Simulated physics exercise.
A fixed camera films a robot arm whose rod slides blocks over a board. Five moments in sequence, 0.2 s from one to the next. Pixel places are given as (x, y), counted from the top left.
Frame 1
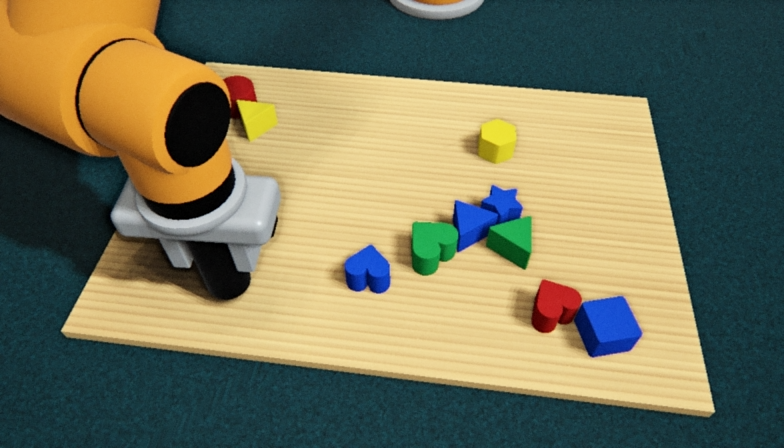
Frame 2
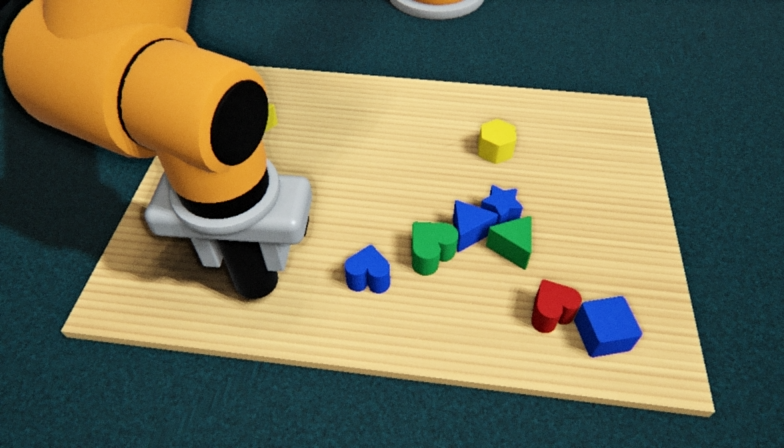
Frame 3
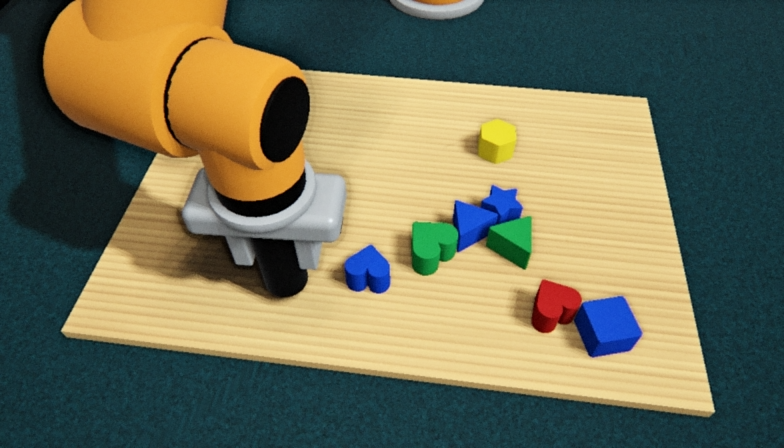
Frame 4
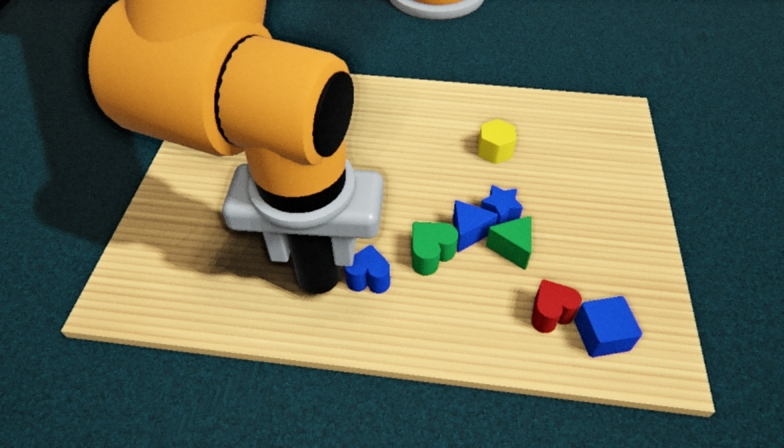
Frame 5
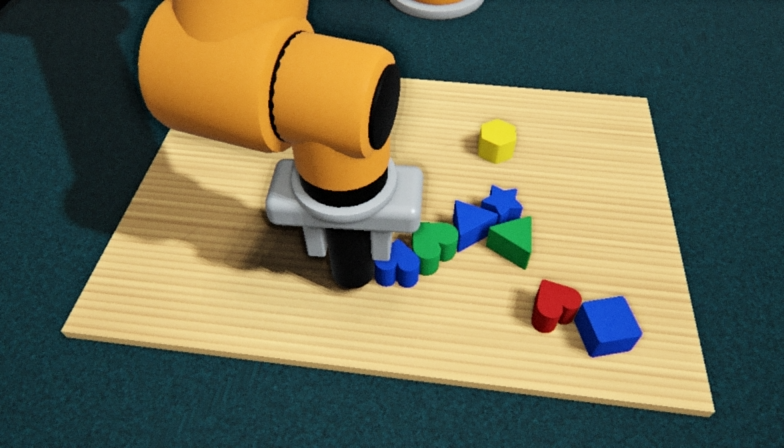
An orange robot arm moves right across a wooden board and pushes a blue heart-shaped block rightward.
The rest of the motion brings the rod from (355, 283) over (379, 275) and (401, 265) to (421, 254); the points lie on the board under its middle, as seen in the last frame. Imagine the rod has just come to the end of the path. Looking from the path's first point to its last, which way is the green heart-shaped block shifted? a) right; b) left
The correct letter is a.
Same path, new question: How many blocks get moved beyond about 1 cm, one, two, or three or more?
This push will displace three or more blocks.
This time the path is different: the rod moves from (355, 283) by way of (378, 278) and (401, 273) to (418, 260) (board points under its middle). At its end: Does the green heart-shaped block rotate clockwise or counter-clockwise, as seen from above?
Watching from overhead, you'd notice the green heart-shaped block rotating counter-clockwise.
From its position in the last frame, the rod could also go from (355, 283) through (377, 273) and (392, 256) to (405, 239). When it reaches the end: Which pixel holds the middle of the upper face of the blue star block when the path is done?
Its top middle will sit at (522, 185).
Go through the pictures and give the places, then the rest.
In the first frame, rod tip at (230, 283); block tops, blue heart-shaped block at (368, 262); green heart-shaped block at (432, 237); blue triangular piece at (471, 216); blue star block at (503, 199); green triangular piece at (517, 231).
In the second frame, rod at (257, 282); blocks unchanged.
In the third frame, rod at (287, 281); blocks unchanged.
In the fourth frame, rod at (319, 277); blocks unchanged.
In the fifth frame, rod at (354, 273); blue heart-shaped block at (397, 257); green heart-shaped block at (432, 237); blue triangular piece at (471, 216); blue star block at (503, 199); green triangular piece at (517, 231).
On the path given first. Halfway along, rod at (391, 260); blue heart-shaped block at (435, 251), turned 20° clockwise; green heart-shaped block at (464, 233), turned 20° anticlockwise; blue triangular piece at (494, 210), turned 15° anticlockwise; blue star block at (514, 190), turned 30° anticlockwise; green triangular piece at (523, 232).
At the end, rod at (422, 243); blue heart-shaped block at (466, 238), turned 30° clockwise; green heart-shaped block at (497, 223), turned 10° anticlockwise; blue triangular piece at (522, 200), turned 40° anticlockwise; blue star block at (527, 176), turned 55° anticlockwise; green triangular piece at (552, 237), turned 40° clockwise.
